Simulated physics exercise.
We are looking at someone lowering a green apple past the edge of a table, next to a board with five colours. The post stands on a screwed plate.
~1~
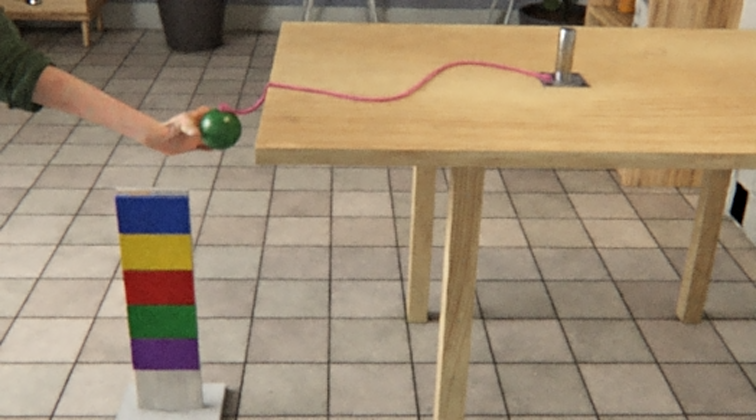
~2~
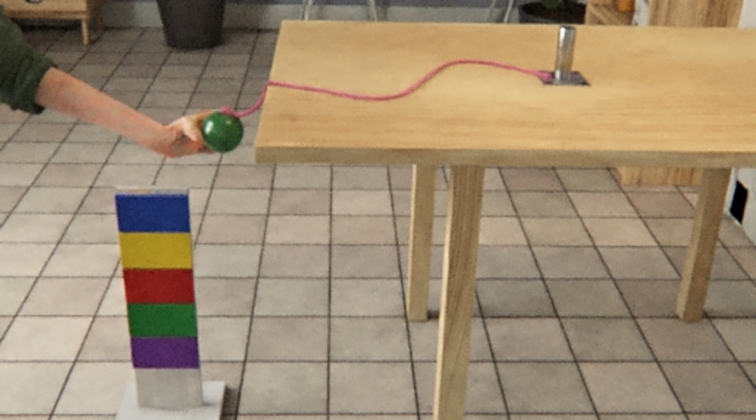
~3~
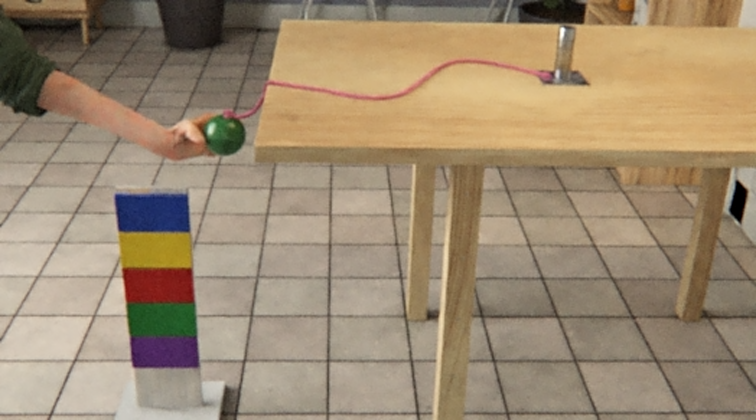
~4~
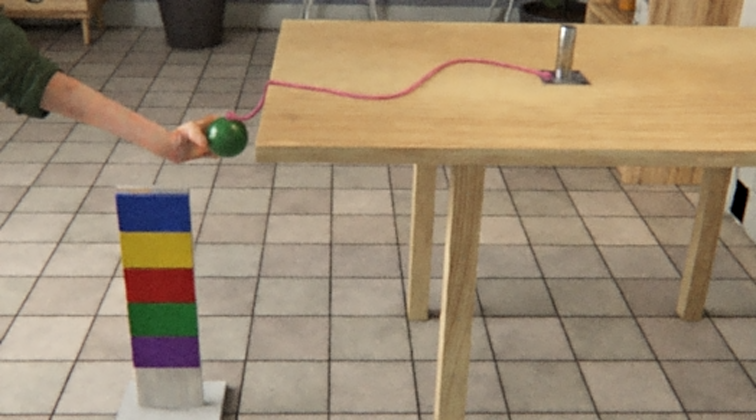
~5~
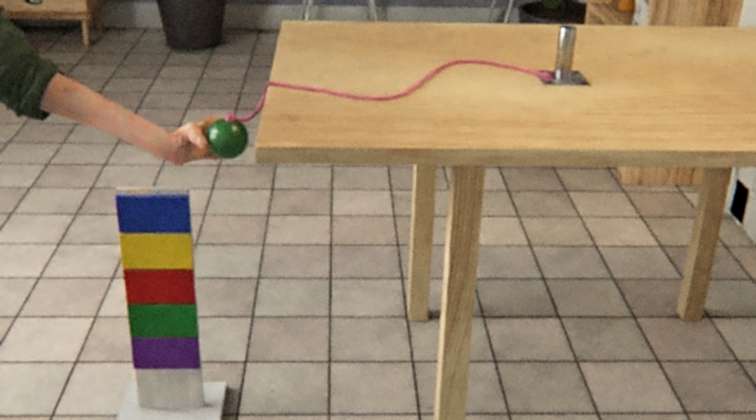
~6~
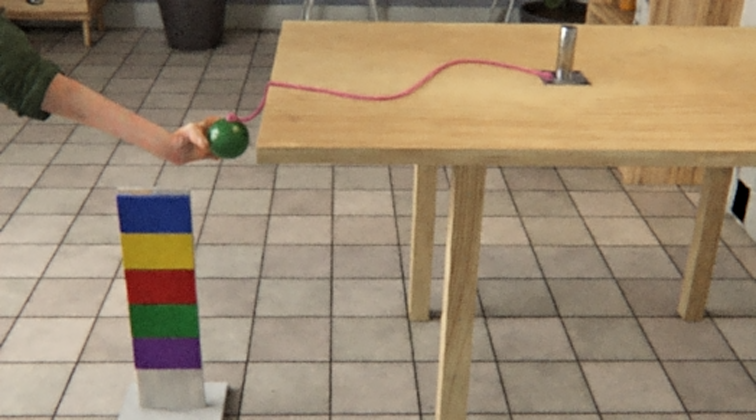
At first, a hand at the left holds a green ball beside a wooden table, above a striped stand, with a pink cord running across the tabletop to a metal post. The hand then lowers the ball very slightly and shifts it a little right, while the cord on the table stays still.
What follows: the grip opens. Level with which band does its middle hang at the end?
Its centre hangs level with the yellow band.
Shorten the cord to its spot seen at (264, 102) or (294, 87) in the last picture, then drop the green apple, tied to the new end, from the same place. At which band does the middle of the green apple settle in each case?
One after the other, blue; none, it hangs higher.
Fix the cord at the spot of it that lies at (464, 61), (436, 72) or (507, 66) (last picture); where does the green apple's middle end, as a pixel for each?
About (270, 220), (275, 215) and (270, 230).
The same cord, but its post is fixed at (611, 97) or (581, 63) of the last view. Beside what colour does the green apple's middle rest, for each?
One after the other, blue; blue.
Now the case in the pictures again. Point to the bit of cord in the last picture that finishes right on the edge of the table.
That spot is around (360, 98).
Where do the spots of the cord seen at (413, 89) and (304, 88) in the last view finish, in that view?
Near (338, 74) and (271, 131).
Soon after, apple near (285, 235); level with yellow.
Then, apple near (263, 234); level with yellow.
At rest, apple near (272, 236); level with yellow. Its middle rests at the yellow band.
